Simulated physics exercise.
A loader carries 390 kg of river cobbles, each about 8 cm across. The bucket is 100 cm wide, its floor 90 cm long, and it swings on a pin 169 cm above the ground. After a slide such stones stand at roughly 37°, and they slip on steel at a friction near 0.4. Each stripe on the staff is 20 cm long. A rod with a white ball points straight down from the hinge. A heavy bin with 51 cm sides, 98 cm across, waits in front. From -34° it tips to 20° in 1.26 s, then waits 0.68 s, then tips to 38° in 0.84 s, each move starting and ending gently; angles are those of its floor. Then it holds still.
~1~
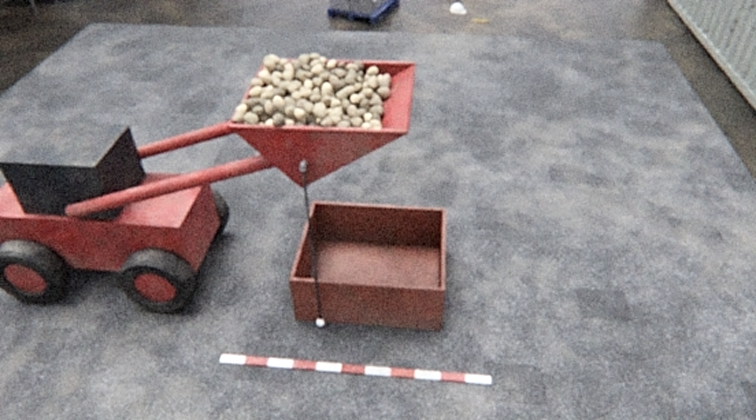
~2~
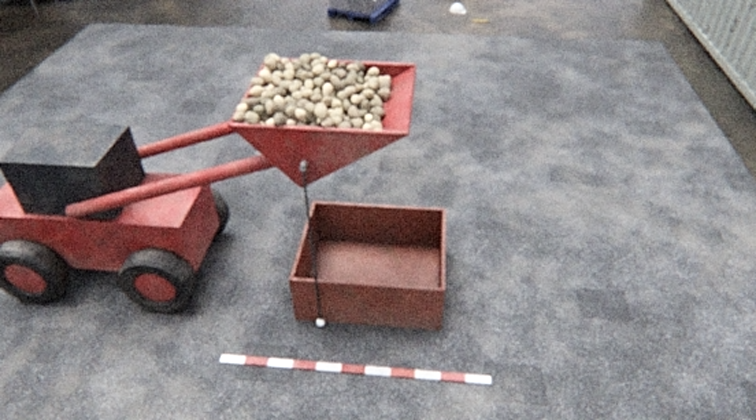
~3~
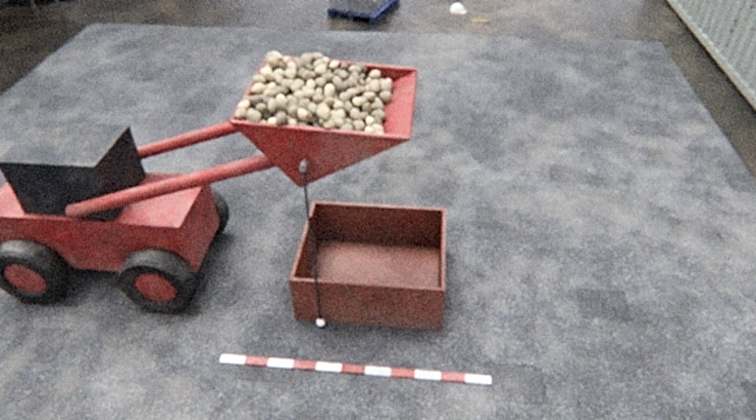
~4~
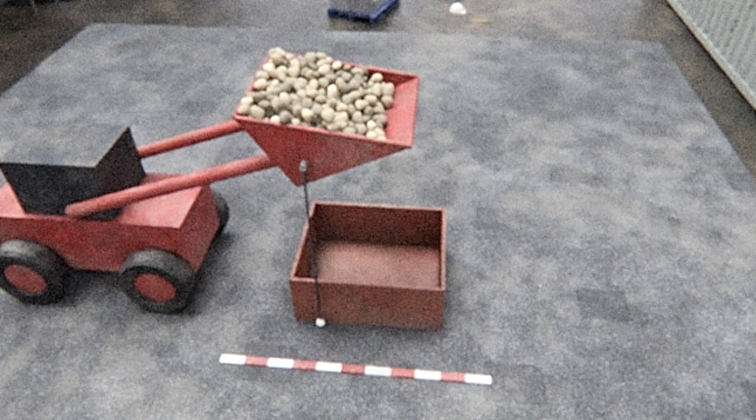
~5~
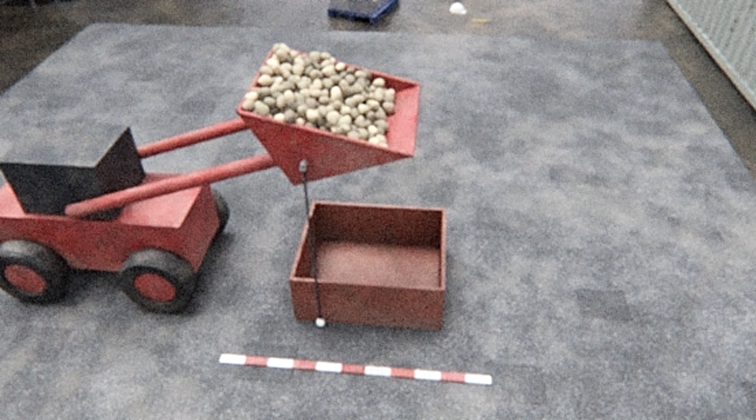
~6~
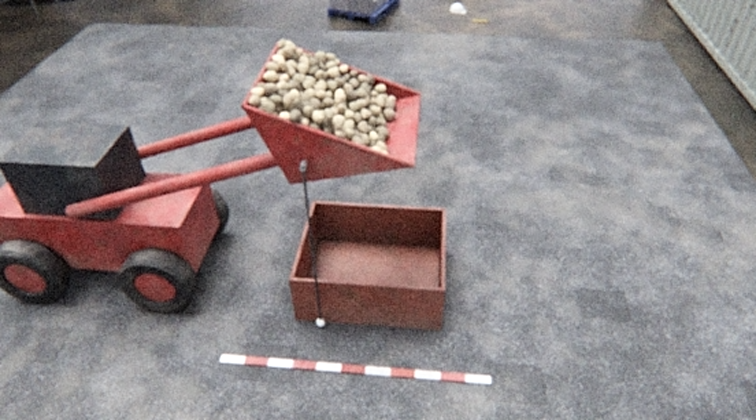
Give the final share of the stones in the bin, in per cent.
Close to 45 in a hundred.
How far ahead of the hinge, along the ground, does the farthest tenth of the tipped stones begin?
About 180 cm.
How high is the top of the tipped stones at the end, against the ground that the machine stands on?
About 34 cm above it.
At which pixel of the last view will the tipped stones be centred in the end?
Near (449, 281).
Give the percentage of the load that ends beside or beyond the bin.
Near 55 in a hundred.
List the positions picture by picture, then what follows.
In the first frame, lip at (407, 132), floor tilted -34°, highest stones at (300, 66).
In the second frame, the bucket is at -33°, its lip at (408, 134); the top of the load is at (294, 66).
In the third frame, lip at (410, 139), floor tilted -30°, highest stones at (296, 65).
In the fourth frame, the bucket is at -25°, its lip at (412, 146); the top of the load is at (288, 62).
In the fifth frame, lip at (414, 156), floor tilted -20°, highest stones at (280, 61).
In the sixth frame, lip at (414, 166), floor tilted -13°, highest stones at (282, 57).
A little later the floor is at 11°; 100 % in the bucket; the foremost stones are at (385, 150).
Then the floor is at 20°; 91 % in the bucket, 7 % in the bin, 2 % beside or beyond the bin; the foremost stones are at (424, 200).
Later still the floor is at 38°; 0 % in the bucket, 43 % in the bin, 57 % beside or beyond the bin; the foremost stones are at (706, 331).
In the end the floor is at 38°; 0 % in the bucket, 43 % in the bin, 57 % beside or beyond the bin; the foremost stones are at (710, 331).
